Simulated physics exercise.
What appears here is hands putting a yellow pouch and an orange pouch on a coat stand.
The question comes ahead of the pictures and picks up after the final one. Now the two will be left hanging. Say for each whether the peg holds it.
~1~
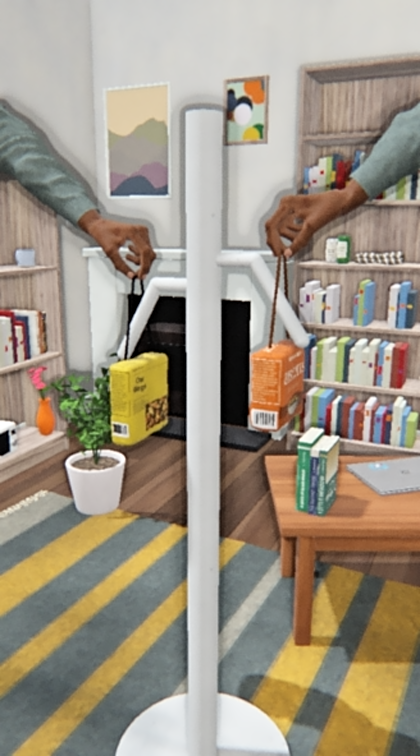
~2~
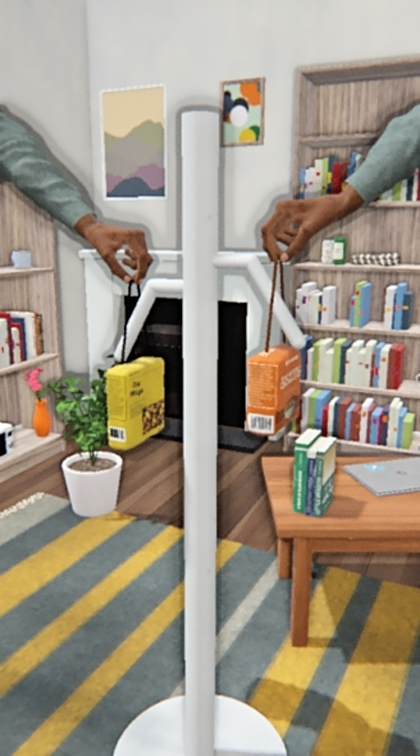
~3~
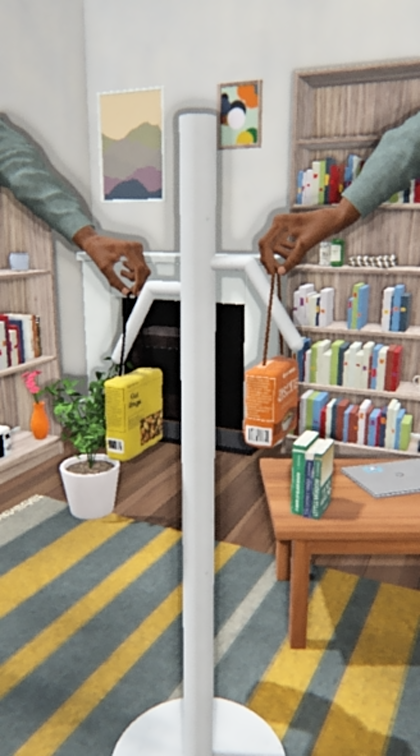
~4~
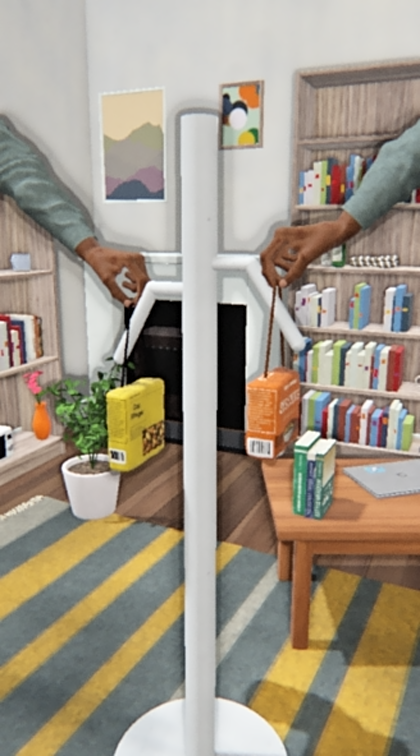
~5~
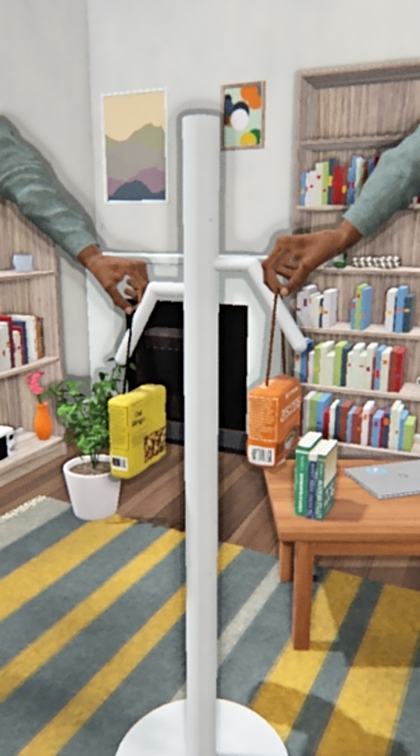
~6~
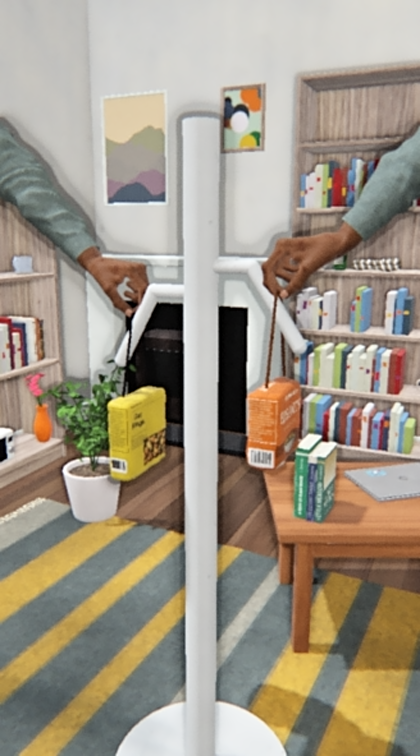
The yellow pouch drops. The orange pouch drops.
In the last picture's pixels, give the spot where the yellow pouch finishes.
Once everything settles, you'll find it near (218, 733) in the last view.
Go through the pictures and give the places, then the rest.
The first picture shows yellow pouch (140, 397); orange pouch (278, 384); left peg tip (124, 354); right peg tip (302, 340).
The second picture shows yellow pouch (137, 402); orange pouch (275, 389).
The third picture shows yellow pouch (135, 413); orange pouch (272, 401).
The fourth picture shows yellow pouch (137, 423); orange pouch (274, 413).
The fifth picture shows yellow pouch (139, 429); orange pouch (275, 420).
The sixth picture shows yellow pouch (139, 432); orange pouch (274, 422); left peg tip (122, 361), sloping steeply down; right peg tip (299, 347), sloping steeply down.
Then, 0.28 s past the final frame, yellow pouch falling near (141, 537); orange pouch falling near (272, 538).
Then, 0.54 s past the final frame, yellow pouch on the floor near (174, 717); orange pouch on the floor.
Then, 0.80 s past the final frame, yellow pouch on the floor near (208, 721); orange pouch on the floor.
When it is over, yellow pouch on the floor near (218, 733); orange pouch on the floor. The yellow pouch drops to the floor and the orange pouch comes down.
